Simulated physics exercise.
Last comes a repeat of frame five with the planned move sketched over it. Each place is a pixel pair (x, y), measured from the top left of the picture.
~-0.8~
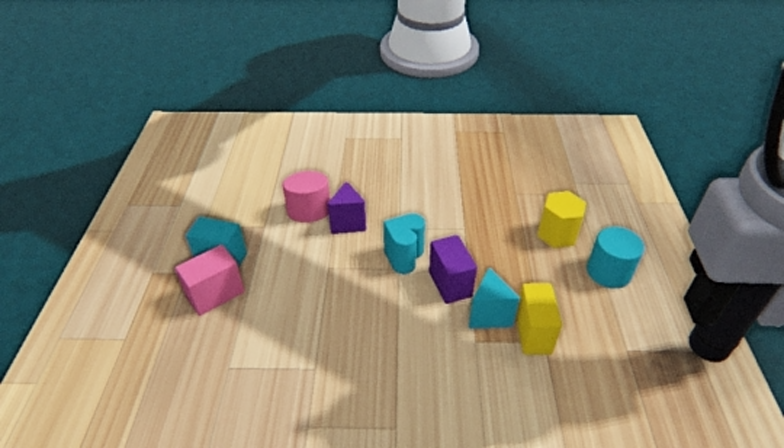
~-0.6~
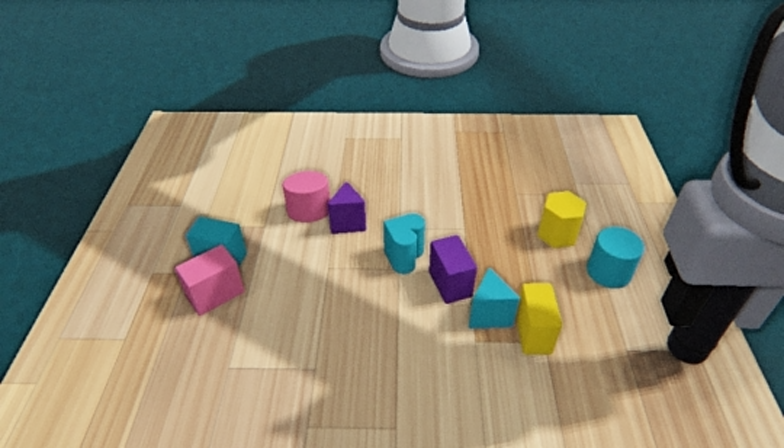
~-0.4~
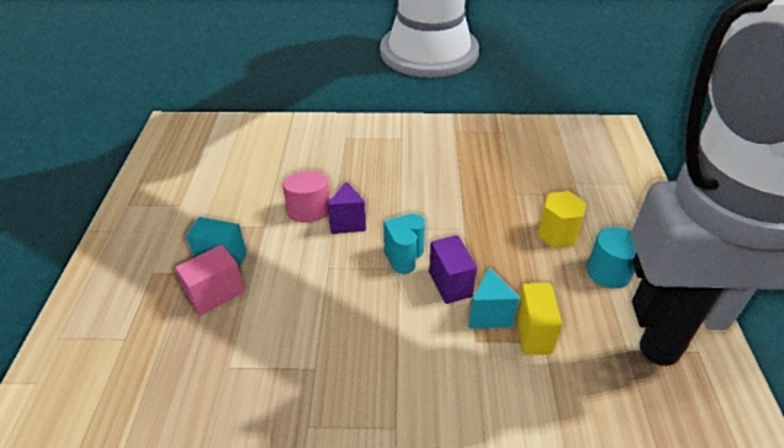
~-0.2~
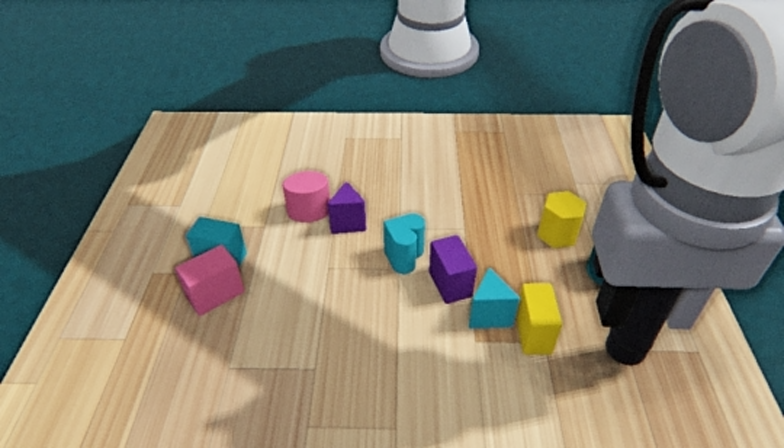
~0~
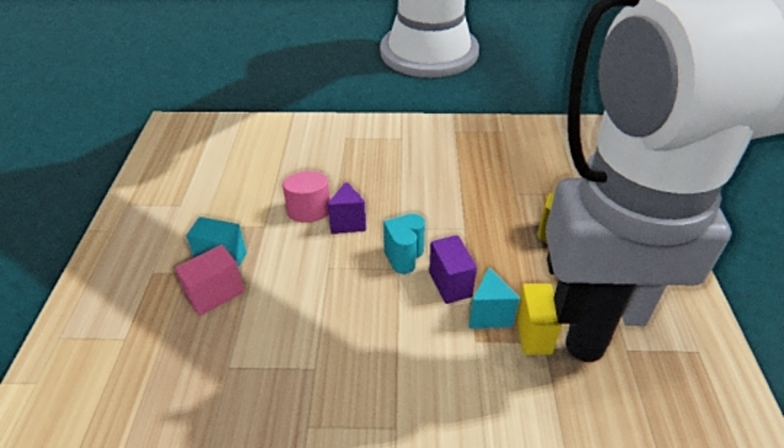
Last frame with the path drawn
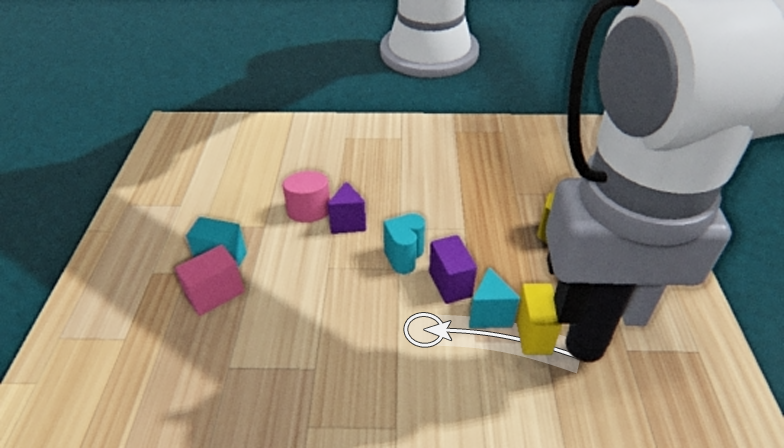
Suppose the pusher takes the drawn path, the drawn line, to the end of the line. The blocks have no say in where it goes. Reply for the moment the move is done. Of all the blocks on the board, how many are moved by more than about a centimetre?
The number will come to 3 or more.
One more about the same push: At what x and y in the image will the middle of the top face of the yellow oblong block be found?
Its top middle will sit at (486, 275).
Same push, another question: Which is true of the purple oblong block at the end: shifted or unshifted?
Its place changes.
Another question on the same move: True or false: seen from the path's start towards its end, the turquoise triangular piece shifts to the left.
False - the claim does not hold.
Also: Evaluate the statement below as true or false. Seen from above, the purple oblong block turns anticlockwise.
The statement is incorrect.
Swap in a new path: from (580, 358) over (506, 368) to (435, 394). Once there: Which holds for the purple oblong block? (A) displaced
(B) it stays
I'll go with B - it stays.
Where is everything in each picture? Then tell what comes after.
The first frame shows pusher tip at (708, 347); block tops, turquoise heart block at (405, 227); purple oblong block at (453, 253); turquoise triangular piece at (494, 287); yellow oblong block at (542, 303).
The second frame shows pusher at (687, 349); blocks unchanged.
The third frame shows pusher at (659, 350); blocks unchanged.
The fourth frame shows pusher at (625, 350); blocks unchanged.
The fifth frame shows pusher at (585, 347); turquoise heart block at (405, 227); purple oblong block at (453, 253); turquoise triangular piece at (494, 287); yellow oblong block at (542, 303).
Path on the board, from (580, 358) through (501, 336) to (424, 330).
The first path, step by step. One third of the way, pusher at (528, 330); purple oblong block at (441, 248); turquoise triangular piece at (478, 273), turned 25° anticlockwise; yellow oblong block at (513, 286), turned 65° clockwise.
Two thirds of the way, pusher at (476, 321); purple oblong block at (433, 246), turned 30° clockwise; turquoise triangular piece at (464, 253), turned 10° anticlockwise; yellow oblong block at (487, 275), turned 90° clockwise.
At the end, pusher at (425, 319); turquoise heart block in place; purple oblong block at (433, 246), turned 30° clockwise; turquoise triangular piece at (464, 252); yellow oblong block at (486, 275), turned 95° clockwise.
